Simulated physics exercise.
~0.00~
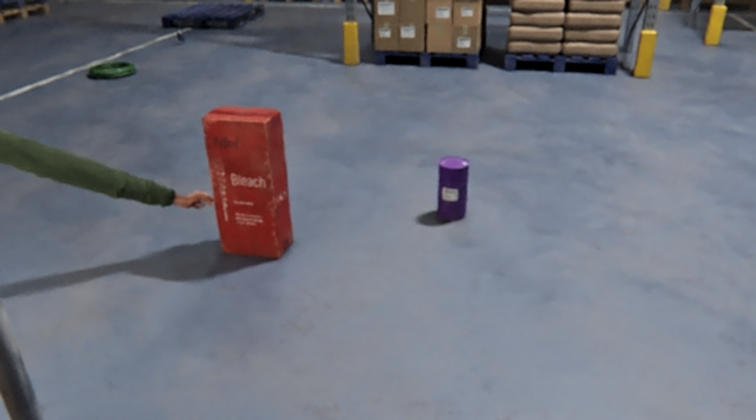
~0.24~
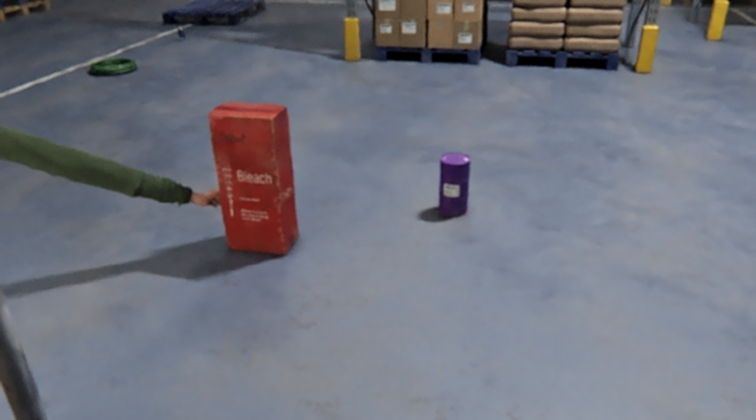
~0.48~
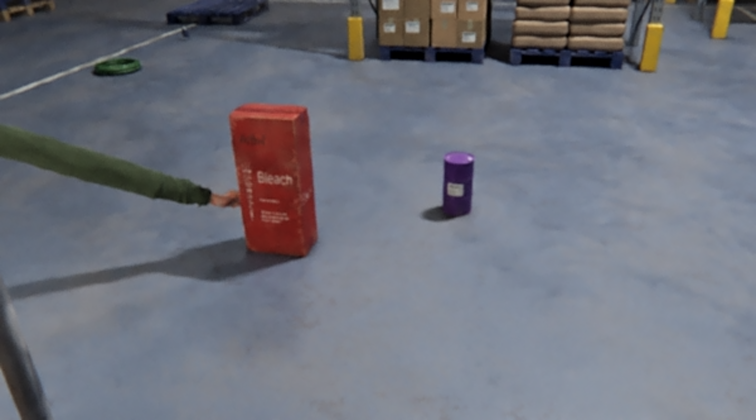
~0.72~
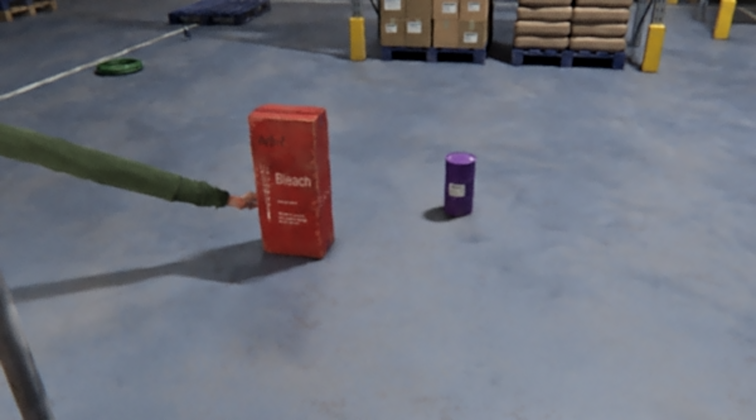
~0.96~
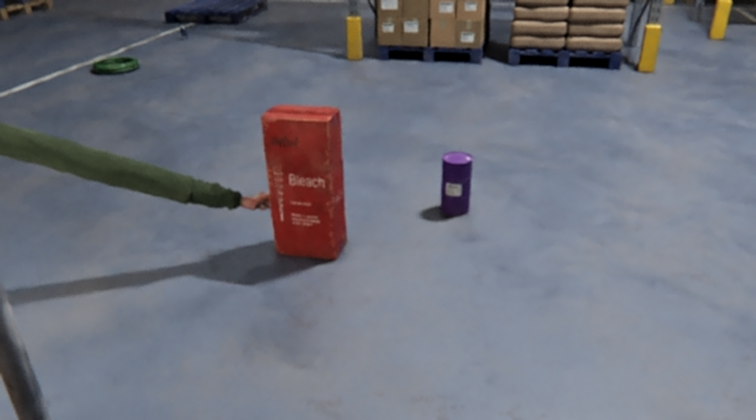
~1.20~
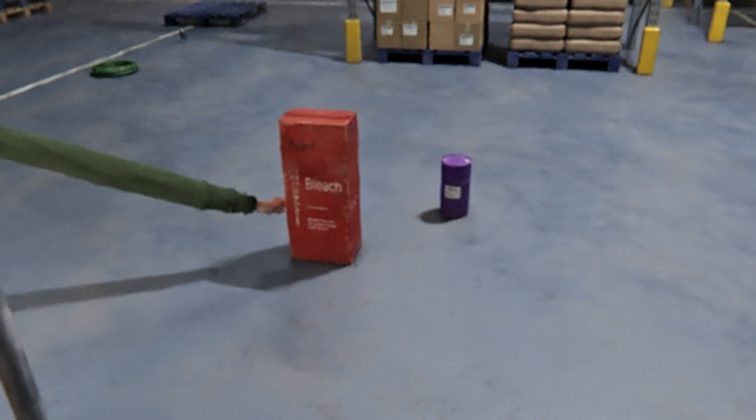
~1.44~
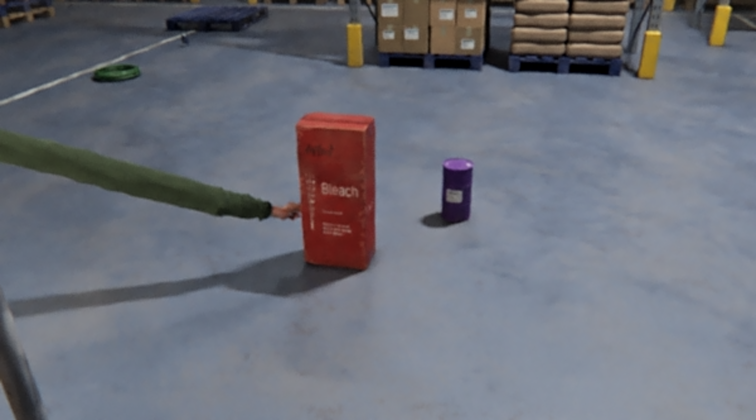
A tall red box slides upright toward a still purple canister, pushed right by fingertips.
